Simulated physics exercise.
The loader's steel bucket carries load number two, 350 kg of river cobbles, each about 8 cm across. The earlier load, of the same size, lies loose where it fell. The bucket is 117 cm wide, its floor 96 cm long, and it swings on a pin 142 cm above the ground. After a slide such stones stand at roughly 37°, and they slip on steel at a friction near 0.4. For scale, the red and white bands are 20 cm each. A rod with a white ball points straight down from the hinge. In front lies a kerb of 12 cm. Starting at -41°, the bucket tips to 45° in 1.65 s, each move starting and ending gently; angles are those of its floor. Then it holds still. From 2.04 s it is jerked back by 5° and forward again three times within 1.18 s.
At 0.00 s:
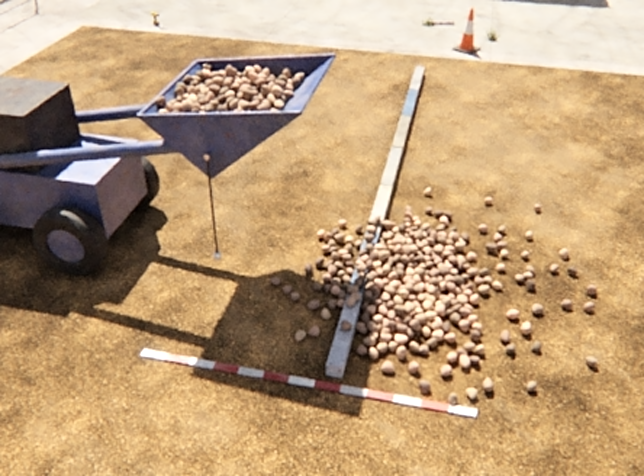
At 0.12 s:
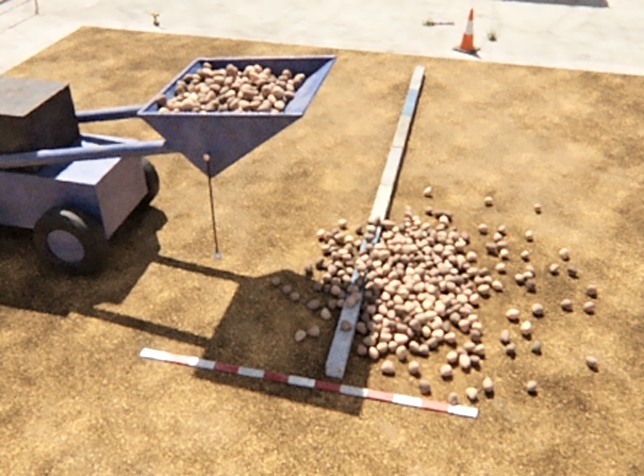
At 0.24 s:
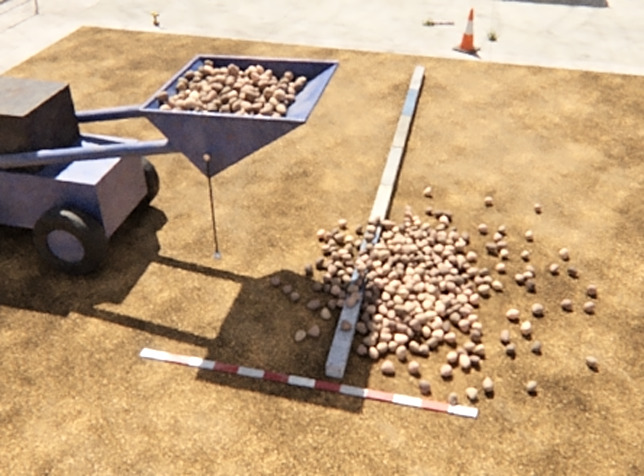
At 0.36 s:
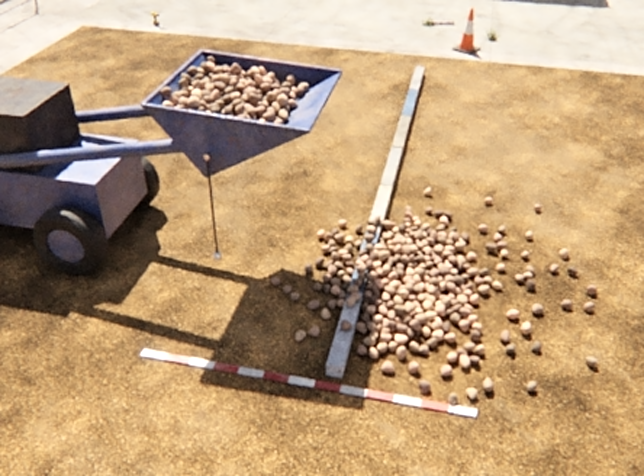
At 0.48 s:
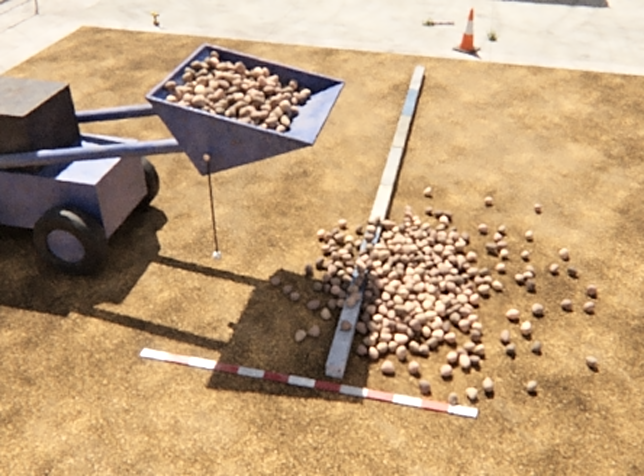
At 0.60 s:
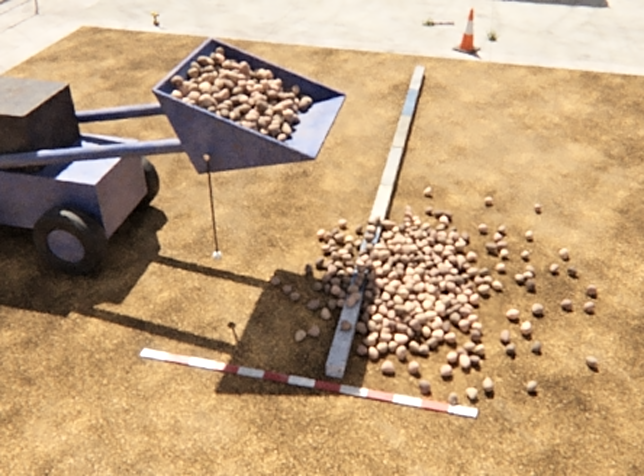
The footage shows a blue loader holding a bucket of rounded stones above sandy ground as the bucket gradually tilts forward and the stones shift inside, while a loose pile lies still across a pale kerb.
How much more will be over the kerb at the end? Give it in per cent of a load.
Roughly 14 per cent of a load more.
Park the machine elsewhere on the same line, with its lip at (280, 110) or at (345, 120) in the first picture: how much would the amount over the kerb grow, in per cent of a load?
Near 5 per cent from the first place, 60 from the second.
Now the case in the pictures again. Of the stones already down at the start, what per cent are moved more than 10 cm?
Roughly 5 per cent of them.
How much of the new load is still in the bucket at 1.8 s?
Roughly 25 per cent is still inside.
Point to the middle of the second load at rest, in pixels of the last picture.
Their middle is at about (334, 263).
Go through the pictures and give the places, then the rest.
In the first frame, the bucket is at -41°, its lip at (301, 113); the top of the load is at (245, 83). The earlier load is highest near (401, 253), 20 cm above ground level, 13 % on this side of the kerb, 87 % over the kerb.
The second frame shows lip at (302, 115), floor tilted -40°, highest stones at (246, 84); the stones move at 0.1 m/s on average.
In the third frame, the bucket is at -36°, its lip at (305, 122); the top of the load is at (220, 80); the stones move at 0.2 m/s on average.
In the fourth frame, the bucket is at -31°, its lip at (309, 132); the top of the load is at (211, 74); the stones move at 0.2 m/s on average.
In the fifth frame, the bucket is at -23°, its lip at (313, 144); the top of the load is at (207, 69); the stones move at 0.3 m/s on average.
In the sixth frame, the bucket is at -15°, its lip at (315, 159); the top of the load is at (207, 65); the stones move at 0.3 m/s on average.
After 1.2 s the floor is at 32°; in per cent of one load, 100 in the bucket, 14 on this side of the kerb, 87 over the kerb; the foremost stones are at (570, 279).
After 1.8 s the floor is at 45°; in per cent of one load, 25 in the bucket, 88 on this side of the kerb, 87 over the kerb; the foremost stones are at (570, 279).
After 3.7 s the floor is at 45°; in per cent of one load, 0 in the bucket, 99 on this side of the kerb, 100 over the kerb; the foremost stones are at (570, 279).
After 6.3 s the floor is at 45°; in per cent of one load, 0 in the bucket, 99 on this side of the kerb, 100 over the kerb; the foremost stones are at (570, 279). Net gain over the kerb, 14.
